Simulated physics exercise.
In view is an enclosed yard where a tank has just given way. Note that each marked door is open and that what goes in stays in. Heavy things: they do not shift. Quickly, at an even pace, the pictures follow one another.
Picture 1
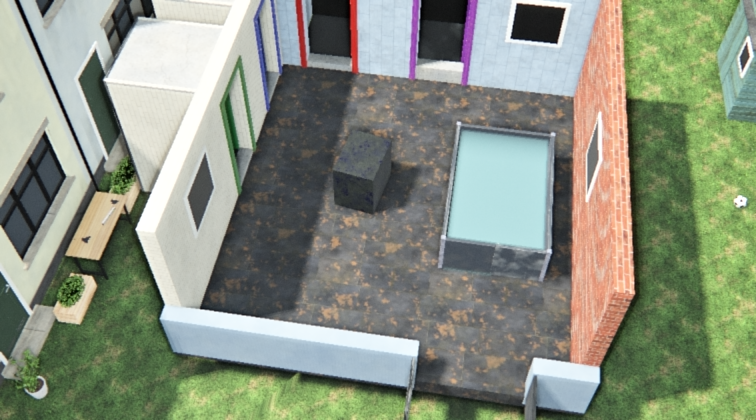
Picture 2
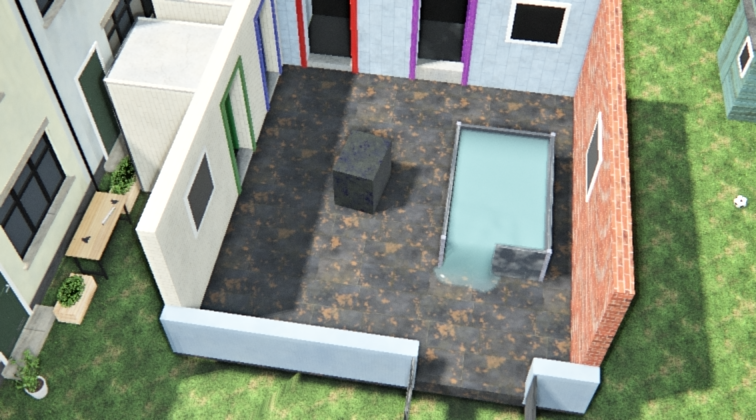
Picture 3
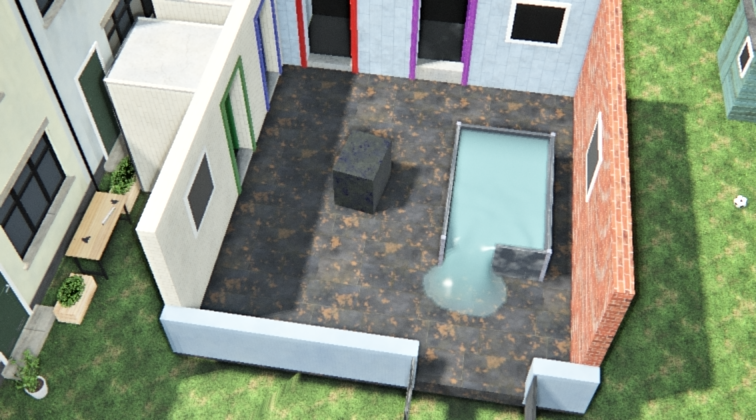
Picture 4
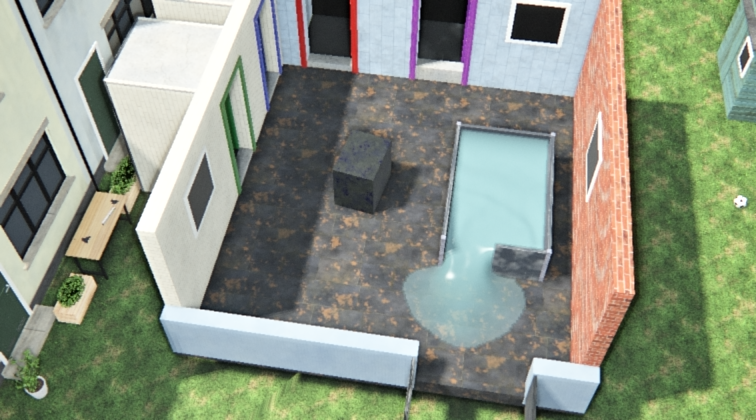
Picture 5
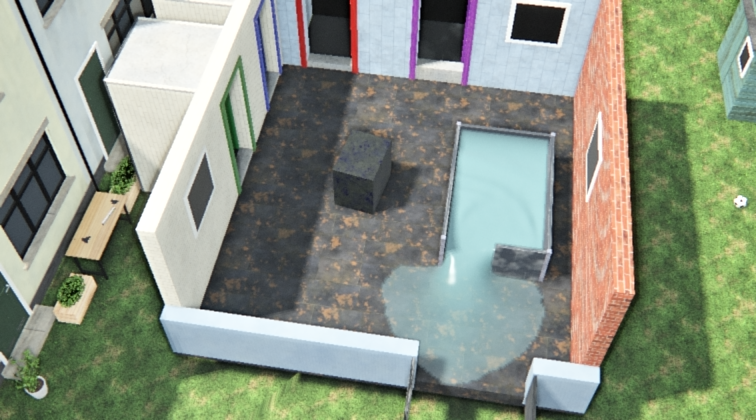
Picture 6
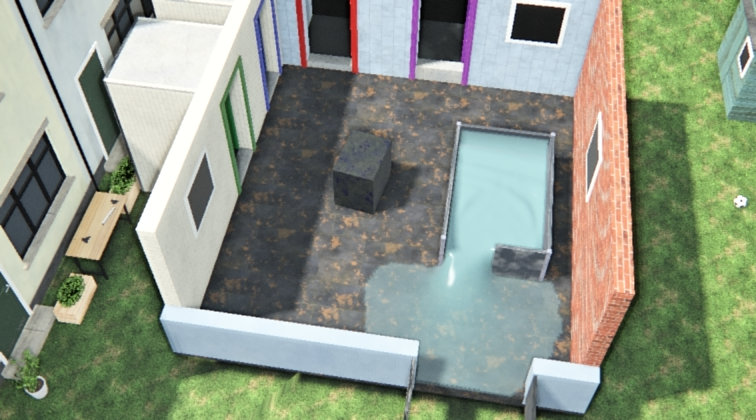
Water sits still in a raised rectangular tank beside a brick wall in an enclosed yard, then pours out through a gap at the tank's near left corner. It fans across the dark, mottled floor in a widening pool, spreading to the low front wall and its opening as the dark block nearby stays put.
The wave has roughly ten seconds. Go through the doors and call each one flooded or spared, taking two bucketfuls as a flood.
Green door: Spared, red door: Spared, blue door: Spared, purple door: Spared.
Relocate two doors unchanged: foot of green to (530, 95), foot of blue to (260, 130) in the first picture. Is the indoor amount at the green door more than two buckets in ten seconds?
Well, the green door doesn't reach it.
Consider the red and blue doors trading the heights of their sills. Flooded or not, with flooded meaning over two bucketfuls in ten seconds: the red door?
Note: Red door comes in below.
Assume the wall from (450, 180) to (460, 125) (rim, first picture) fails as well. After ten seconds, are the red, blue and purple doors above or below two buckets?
Result - red: Past the mark; blue: Past the mark; purple: Short of the mark.
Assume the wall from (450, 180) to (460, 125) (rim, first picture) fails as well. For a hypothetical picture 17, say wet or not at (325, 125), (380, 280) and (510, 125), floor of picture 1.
Taking the points in order: Swamped, swamped and unwetted.
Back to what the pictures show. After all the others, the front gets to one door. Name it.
Looks like the door marked purple.
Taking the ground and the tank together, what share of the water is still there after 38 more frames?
Roughly 62 percent.
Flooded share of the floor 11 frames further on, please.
25 %.
A moment on, water covers 20 % of the floor; the green door not reached, the red door not reached, the blue door not reached, the purple door not reached.
Next, water covers 25 % of the floor; the green door not reached, the red door not reached, the blue door not reached, the purple door not reached.
Then, water covers 35 % of the floor; the green door wet at the sill, nothing in, the red door not reached, the blue door not reached, the purple door not reached.
Later, water covers 65 % of the floor; the green door wet at the sill, nothing in, the red door wet at the sill, nothing in, the blue door wet at the sill, nothing in, the purple door not reached.
In the end, water covers 85 % of the floor; the green door wet at the sill, nothing in, the red door wet at the sill, nothing in, the blue door wet at the sill, nothing in, the purple door wet at the sill, nothing in.
